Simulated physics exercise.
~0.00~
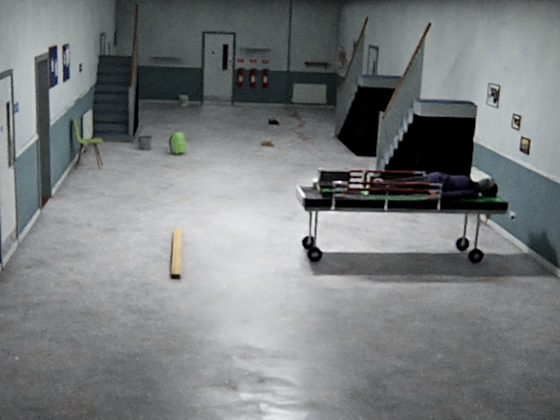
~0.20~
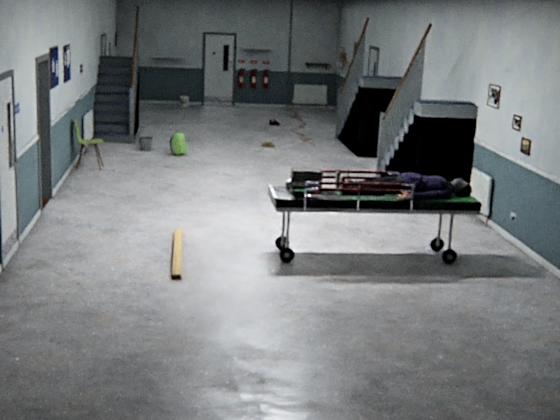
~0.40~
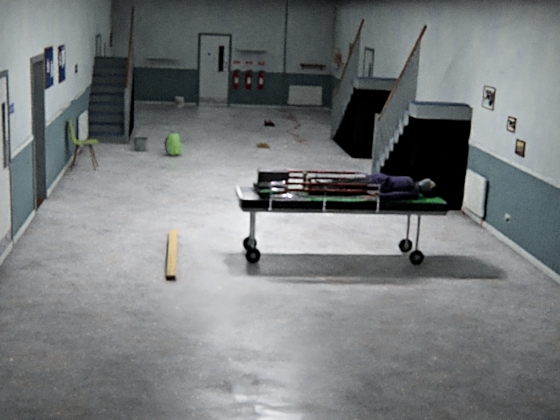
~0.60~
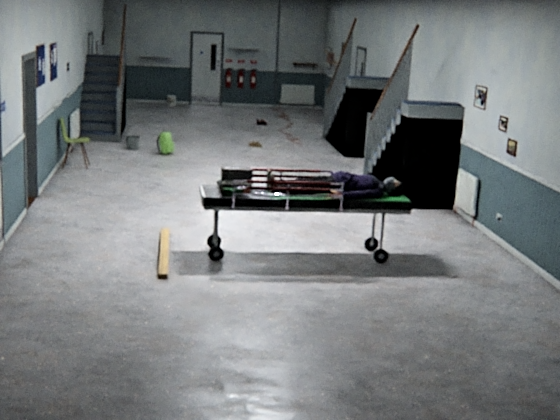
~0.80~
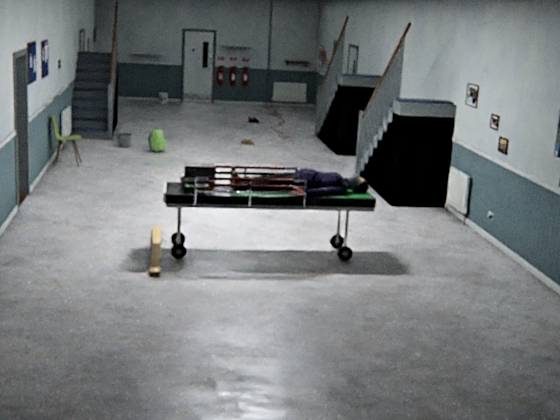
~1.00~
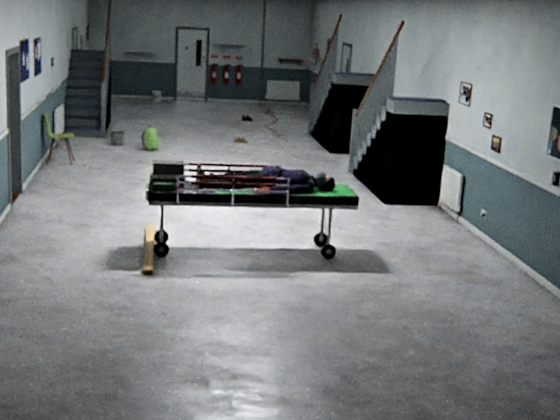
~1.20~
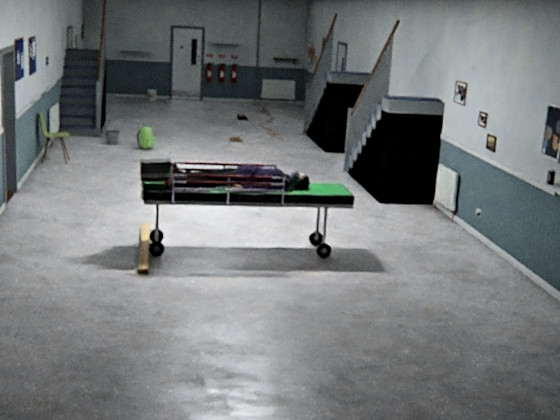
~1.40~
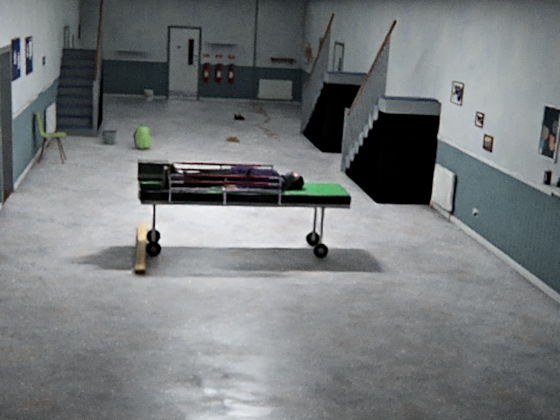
A person in dark clothing lies on a long black-and-green hospital trolley, head to the right, behind thin rails and among small items that are hard to make out. The high view looks down a grey hall with blue-banded walls, dark staircases on the right, and a green chair and rounded green object at the far left. As the view pans slightly right, the trolley rolls left towards a yellow sill on the floor. Its left wheels meet the sill and it stops. The person slides farther left, baring green surface behind the head, then settles, still aboard.
